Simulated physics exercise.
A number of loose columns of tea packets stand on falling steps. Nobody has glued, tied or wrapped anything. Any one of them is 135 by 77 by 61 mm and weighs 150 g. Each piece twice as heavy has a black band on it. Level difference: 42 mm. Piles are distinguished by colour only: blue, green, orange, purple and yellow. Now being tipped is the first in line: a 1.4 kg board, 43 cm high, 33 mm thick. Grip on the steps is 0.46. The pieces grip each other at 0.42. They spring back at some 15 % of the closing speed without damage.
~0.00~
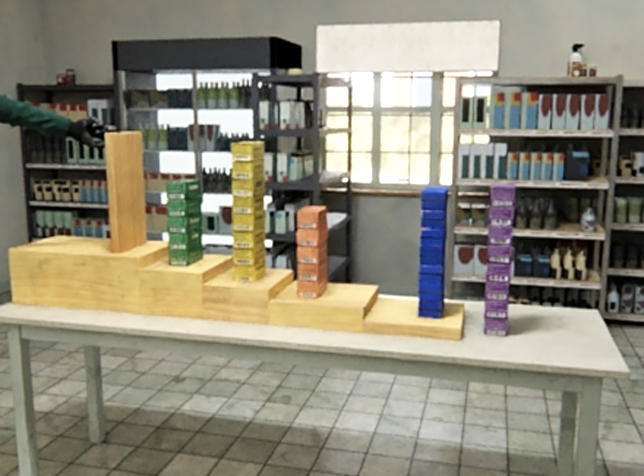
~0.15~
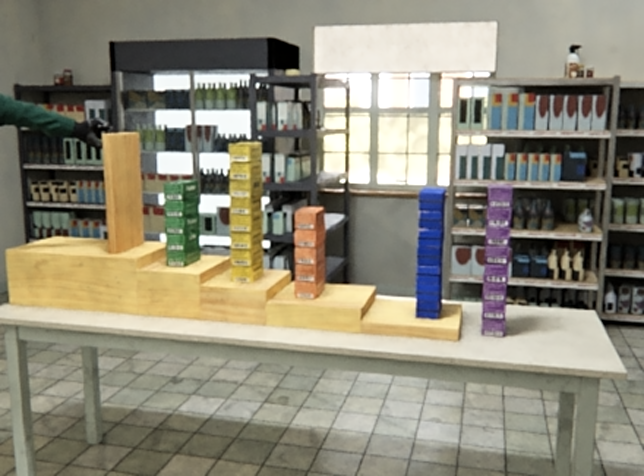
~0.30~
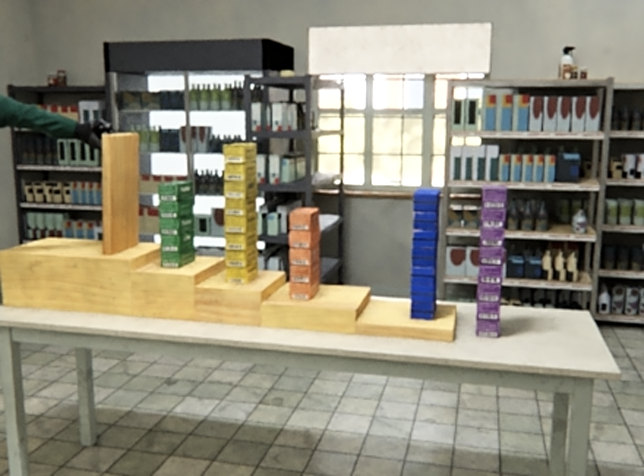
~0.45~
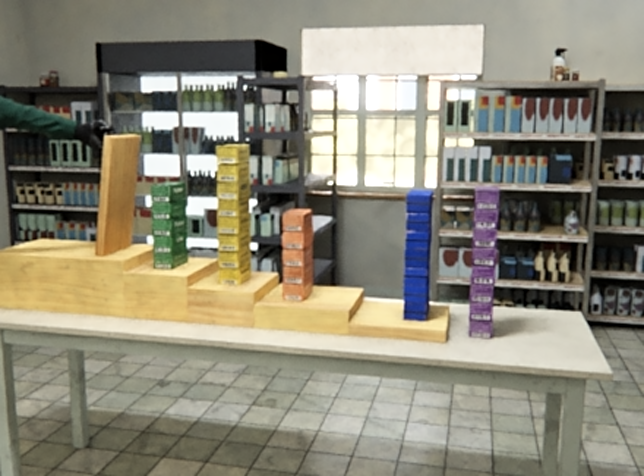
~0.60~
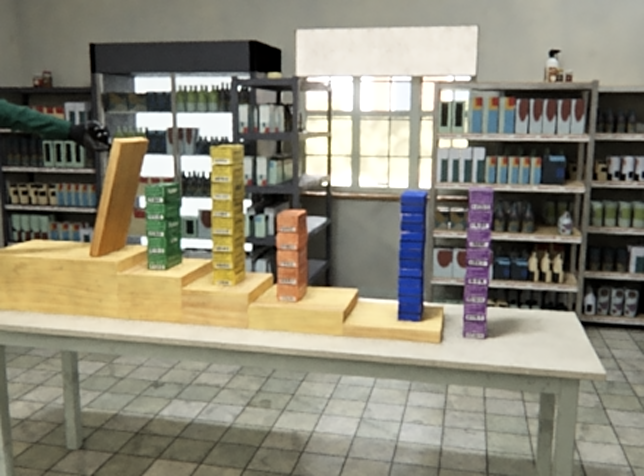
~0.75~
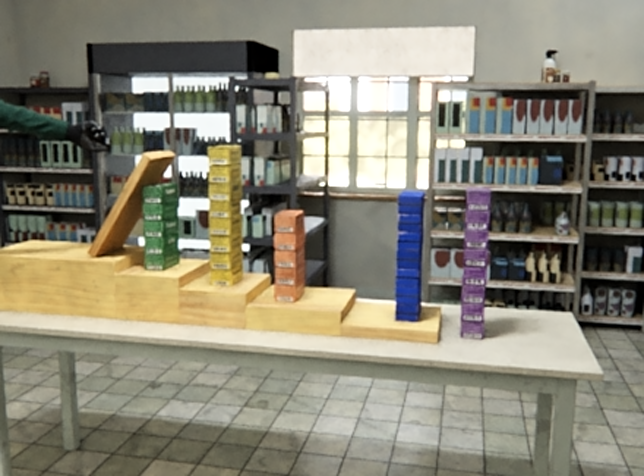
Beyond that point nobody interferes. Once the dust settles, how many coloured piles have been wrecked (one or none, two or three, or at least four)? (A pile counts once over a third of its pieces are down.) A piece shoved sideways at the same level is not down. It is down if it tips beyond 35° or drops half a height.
Lost: From two to three.
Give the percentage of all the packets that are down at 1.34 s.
By then 40 %.
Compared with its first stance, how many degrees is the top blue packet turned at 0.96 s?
Measured against how it began, the tilt is near 0 degrees.
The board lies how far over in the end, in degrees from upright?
It ends up leaning about 80 degrees from upright.
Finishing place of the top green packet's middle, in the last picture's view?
I'd say its middle settles close to (266, 255).
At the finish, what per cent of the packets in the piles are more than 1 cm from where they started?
50 in a hundred.
Around 0.96 s, board 59° from upright; 1 of the 33 packets down; top green packet tipped 27°, 38 mm lower.
Around 1.12 s, board 82° from upright; 8 of the 33 packets down; top yellow packet tipped 41°, 51 mm lower; top green packet tipped 9°, 10 cm lower.
Around 1.34 s, board 82° from upright; 13 of the 33 packets down; top yellow packet upside down; top orange packet tipped 27°, 34 mm lower.
Around 2.04 s, board 82° from upright; 16 of the 33 packets down; top yellow packet upside down; top orange packet on its side.
Finally (3.7 s), board 82° from upright; 16 of the 33 packets down; top yellow packet upside down; top orange packet on its side. Wrecked, green, orange and yellow. Seen by the last camera, middles, top yellow packet near (207, 225), top orange packet near (389, 304).
